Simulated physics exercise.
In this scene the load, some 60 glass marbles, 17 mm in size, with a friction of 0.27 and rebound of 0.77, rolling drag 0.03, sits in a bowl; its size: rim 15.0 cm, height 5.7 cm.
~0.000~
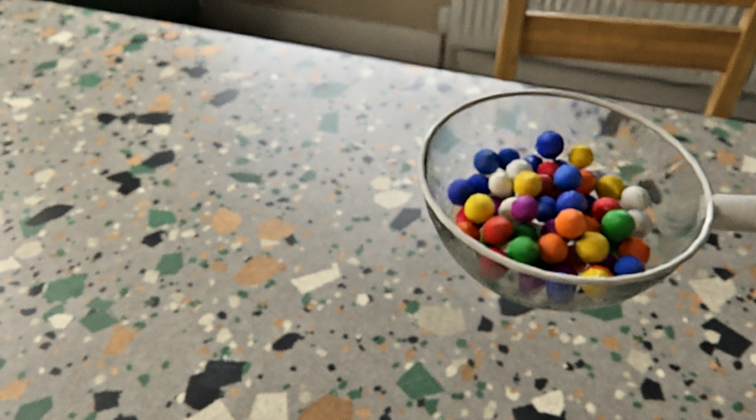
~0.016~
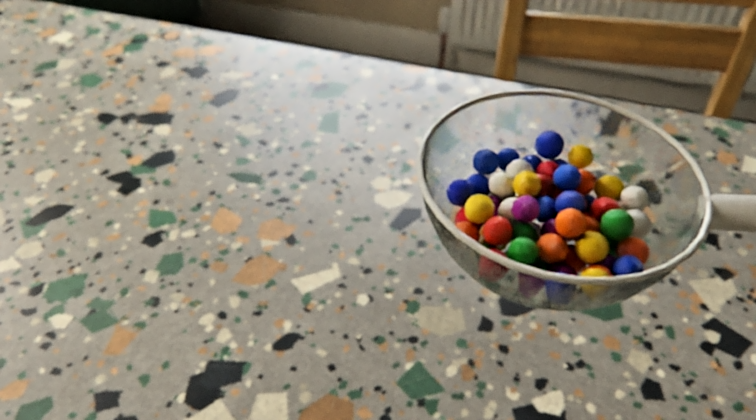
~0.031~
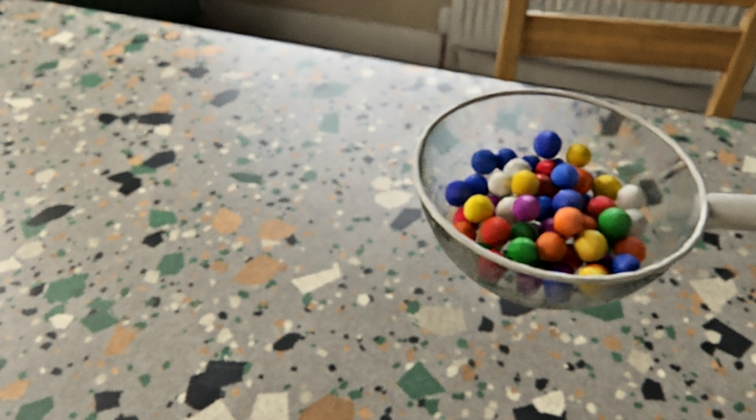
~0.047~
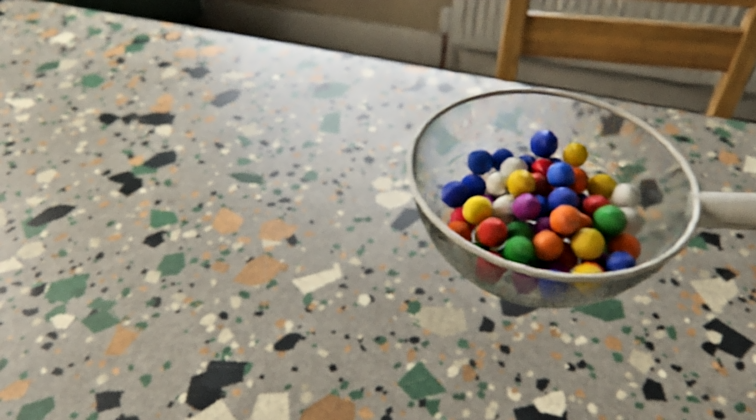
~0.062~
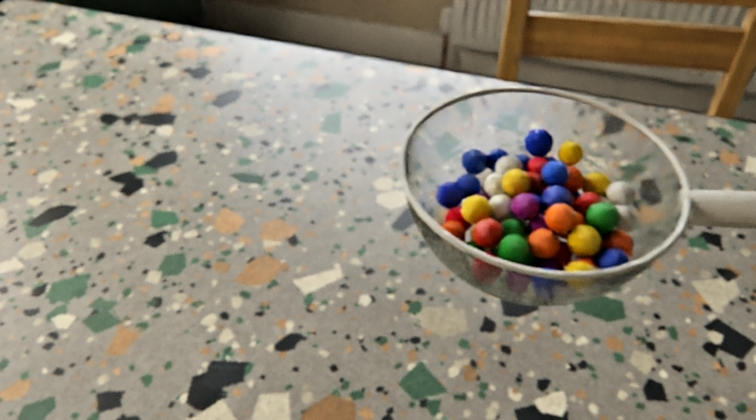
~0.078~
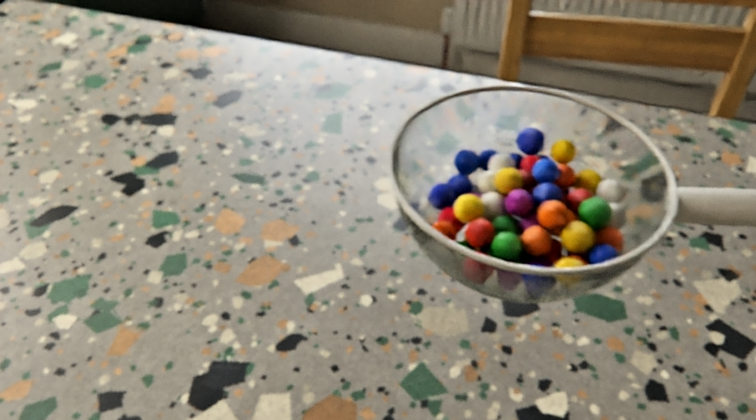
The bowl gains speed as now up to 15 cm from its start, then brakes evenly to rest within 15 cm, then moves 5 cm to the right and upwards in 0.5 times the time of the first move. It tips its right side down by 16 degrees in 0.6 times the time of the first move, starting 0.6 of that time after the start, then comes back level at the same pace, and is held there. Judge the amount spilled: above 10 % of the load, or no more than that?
No more than 10 %.
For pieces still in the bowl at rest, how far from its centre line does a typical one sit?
Roughly 4.0 cm.
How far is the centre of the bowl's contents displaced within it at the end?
Net movement comes out near 1.0 cm.
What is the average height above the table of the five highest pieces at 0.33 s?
Roughly 18 centimetres.
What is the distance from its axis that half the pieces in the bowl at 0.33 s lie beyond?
That comes to around 3.5 cm.
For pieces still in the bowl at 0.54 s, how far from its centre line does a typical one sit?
Median radius: Approx. 4.0 cm.
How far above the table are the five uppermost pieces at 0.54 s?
21 cm.
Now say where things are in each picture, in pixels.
The first picture shows bowl at (528, 281); tilt 0 degrees; moved 0.0 cm; leading edge at (426, 144); top of the load at (532, 168).
The second picture shows bowl at (527, 281); tilt 0 degrees; moved 0.1 cm; leading edge at (425, 144); top of the load at (531, 168).
The third picture shows bowl at (524, 280); tilt 0 degrees; moved 0.3 cm; leading edge at (421, 143); top of the load at (530, 168).
The fourth picture shows bowl at (518, 279); tilt 0 degrees; moved 0.7 cm; leading edge at (415, 142); top of the load at (527, 167).
The fifth picture shows bowl at (511, 277); tilt 0 degrees; moved 1.2 cm; leading edge at (407, 140); top of the load at (522, 167).
The sixth picture shows bowl at (502, 275); tilt 0 degrees; moved 1.9 cm; leading edge at (397, 138); top of the load at (514, 166). Its speed is now 0.50 m/s.
After 0.33 s, tilt 2 degrees; bowl 100 %; middle of all pieces near (144, 129).
Then, at 0.54 s, tilt 16 degrees; bowl 100 %; middle of all pieces near (112, 102).
After 0.74 s, tilt 0 degrees; bowl 100 %; middle of all pieces near (179, 103).
Then, at 0.92 s, tilt 0 degrees; bowl 100 %; middle of all pieces near (171, 105).
At rest (1.6 s), bowl 100 %.
